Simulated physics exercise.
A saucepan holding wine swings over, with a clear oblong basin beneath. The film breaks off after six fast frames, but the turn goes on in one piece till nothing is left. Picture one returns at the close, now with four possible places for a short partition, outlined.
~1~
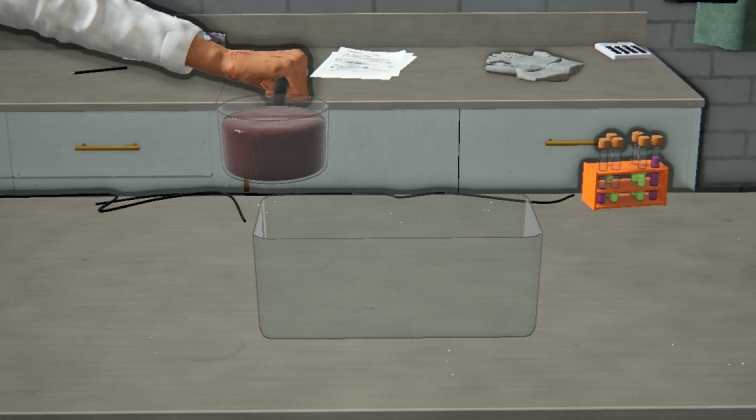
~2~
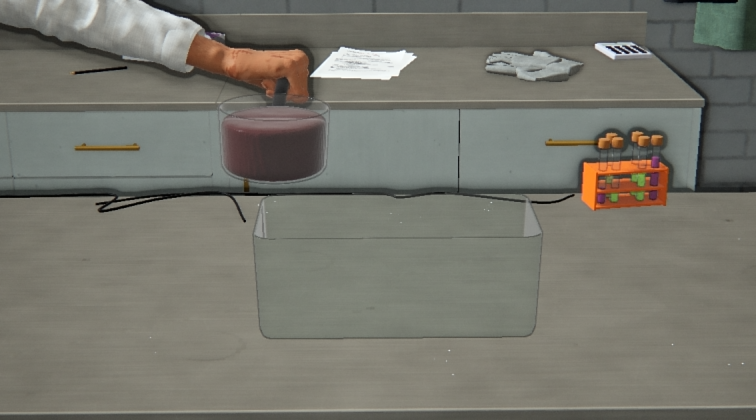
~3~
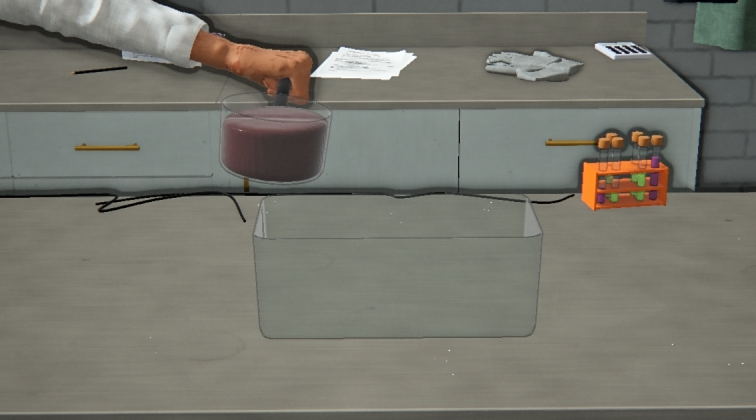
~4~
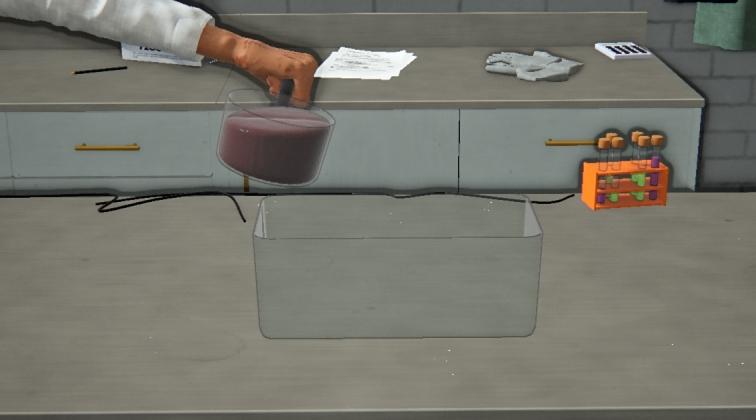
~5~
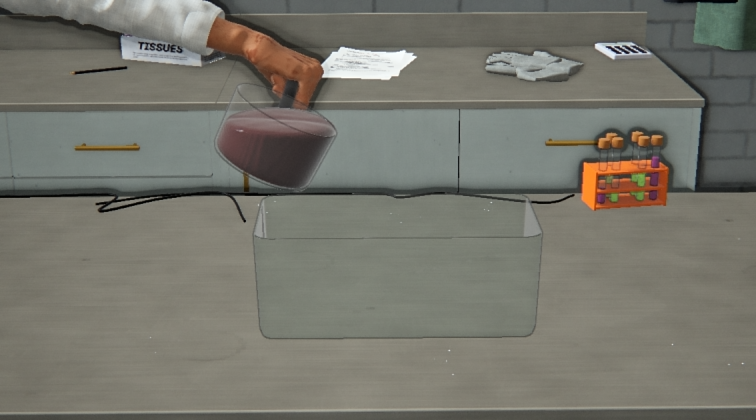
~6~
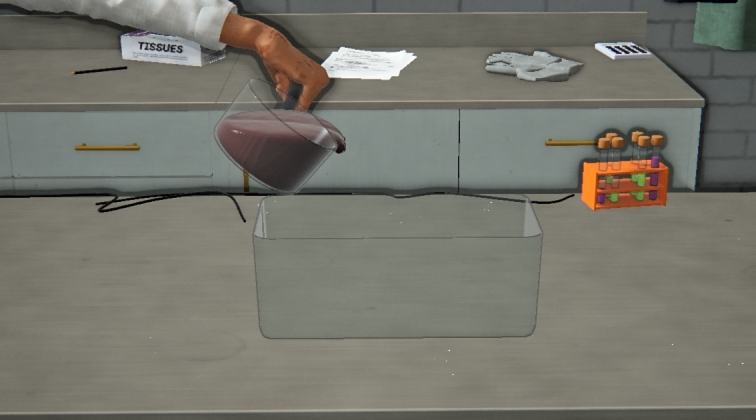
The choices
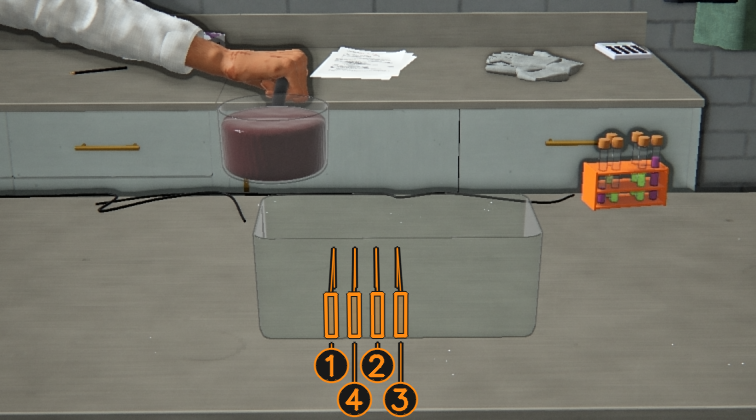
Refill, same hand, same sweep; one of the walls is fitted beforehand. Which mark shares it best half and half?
I would pick position 2.
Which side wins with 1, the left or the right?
The right side.
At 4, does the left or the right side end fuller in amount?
The right one.
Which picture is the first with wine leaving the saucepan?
In picture 5.
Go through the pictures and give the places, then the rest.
The first frame shows upright, lip at (326, 106); basin from (259, 336) to (536, 334); nothing has left yet.
The second frame shows upright, lip at (327, 107); nothing has left yet.
The third frame shows tipped about 7°, lip at (330, 112); nothing has left yet.
The fourth frame shows tipped about 15°, lip at (333, 120); nothing has left yet.
The fifth frame shows tipped about 26°, lip at (335, 132); wine is over the lip, down to (335, 132).
The sixth frame shows tipped about 39°, lip at (335, 144); wine is over the lip, down to (340, 149).
On the marked copy, 1 at (331, 343); 2 at (377, 343); 3 at (400, 343); 4 at (354, 343).
Choosing 1, about 4 % ends left of the wall and 96 % right of it.
Choosing 2, about 53 % ends left of the wall and 46 % right of it.
Choosing 3, about 92 % ends left of the wall and 7 % right of it.
Choosing 4, about 11 % ends left of the wall and 89 % right of it.
